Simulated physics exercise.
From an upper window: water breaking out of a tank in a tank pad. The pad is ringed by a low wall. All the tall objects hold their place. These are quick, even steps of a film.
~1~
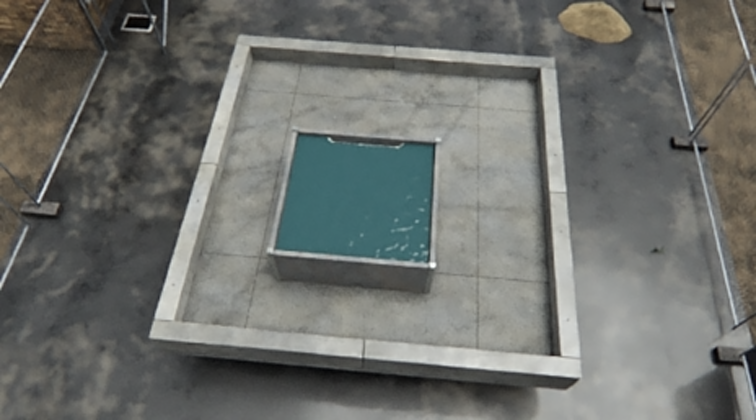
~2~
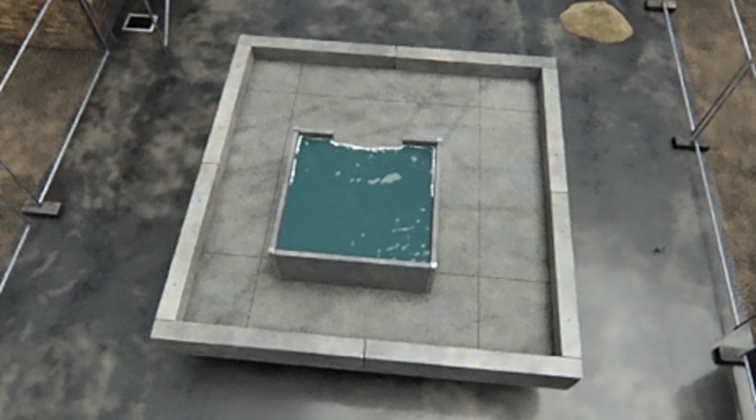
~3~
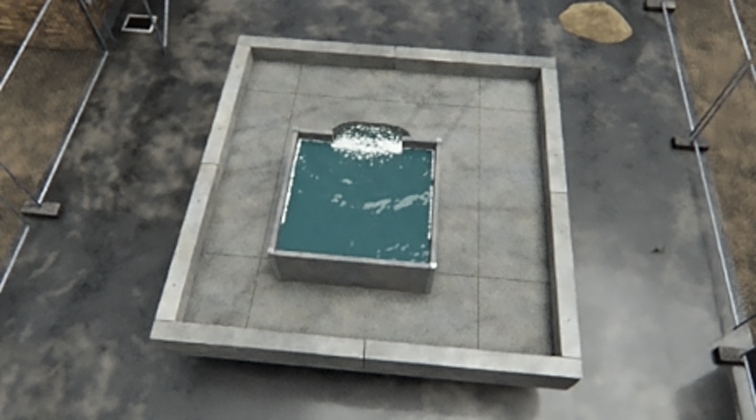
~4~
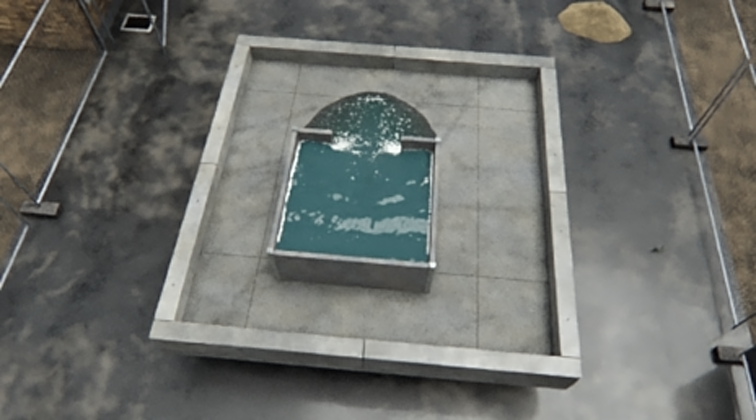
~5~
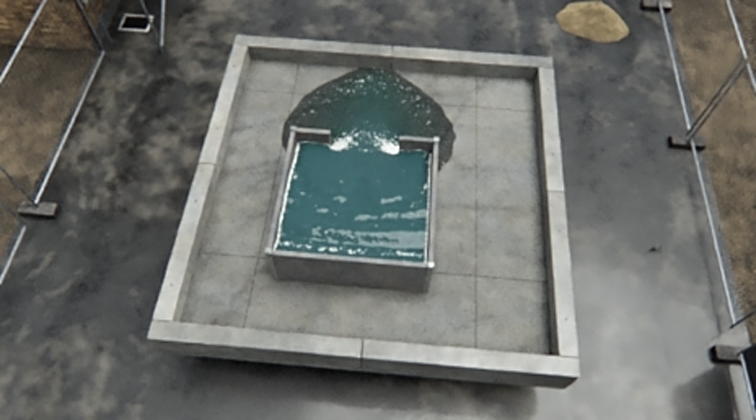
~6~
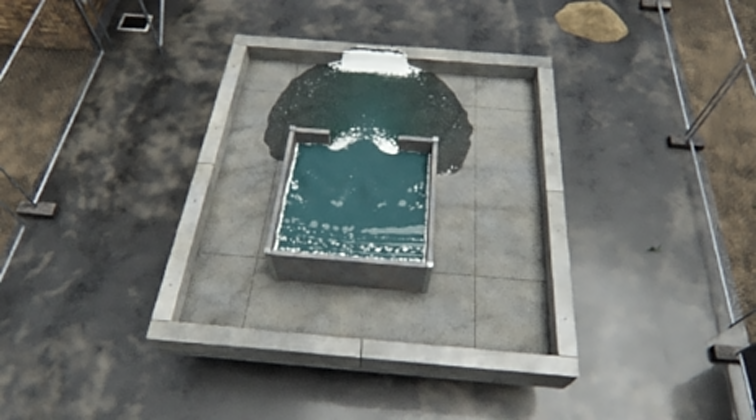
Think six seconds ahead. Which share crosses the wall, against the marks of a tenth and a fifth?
It loses under a tenth.
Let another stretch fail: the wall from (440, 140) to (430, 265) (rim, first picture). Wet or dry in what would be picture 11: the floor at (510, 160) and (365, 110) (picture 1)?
As listed: Awash, not flooded.
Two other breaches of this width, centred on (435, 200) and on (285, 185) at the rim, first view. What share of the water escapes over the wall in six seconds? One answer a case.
About 4 and 6 per cent.
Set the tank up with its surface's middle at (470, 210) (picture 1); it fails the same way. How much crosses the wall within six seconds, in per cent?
About 4 per cent.
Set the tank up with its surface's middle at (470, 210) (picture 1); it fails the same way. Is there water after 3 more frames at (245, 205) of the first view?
At that place: Dry.
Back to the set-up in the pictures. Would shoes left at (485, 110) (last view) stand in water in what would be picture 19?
Verdict: Covered.
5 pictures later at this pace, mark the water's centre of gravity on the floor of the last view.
Roughly at (363, 180).
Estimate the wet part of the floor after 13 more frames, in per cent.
Near 45 in a hundred.
A moment on, water covers 30 % of the floor; the low wall has let 0 % over.
Next, water covers 35 % of the floor; the low wall has let 1 % over.
Then, water covers 40 % of the floor; the low wall has let 3 % over.
Later, water covers 80 % of the floor; the low wall has let 4 % over.
In the end, water covers 85 % of the floor; the low wall has let 4 % over.
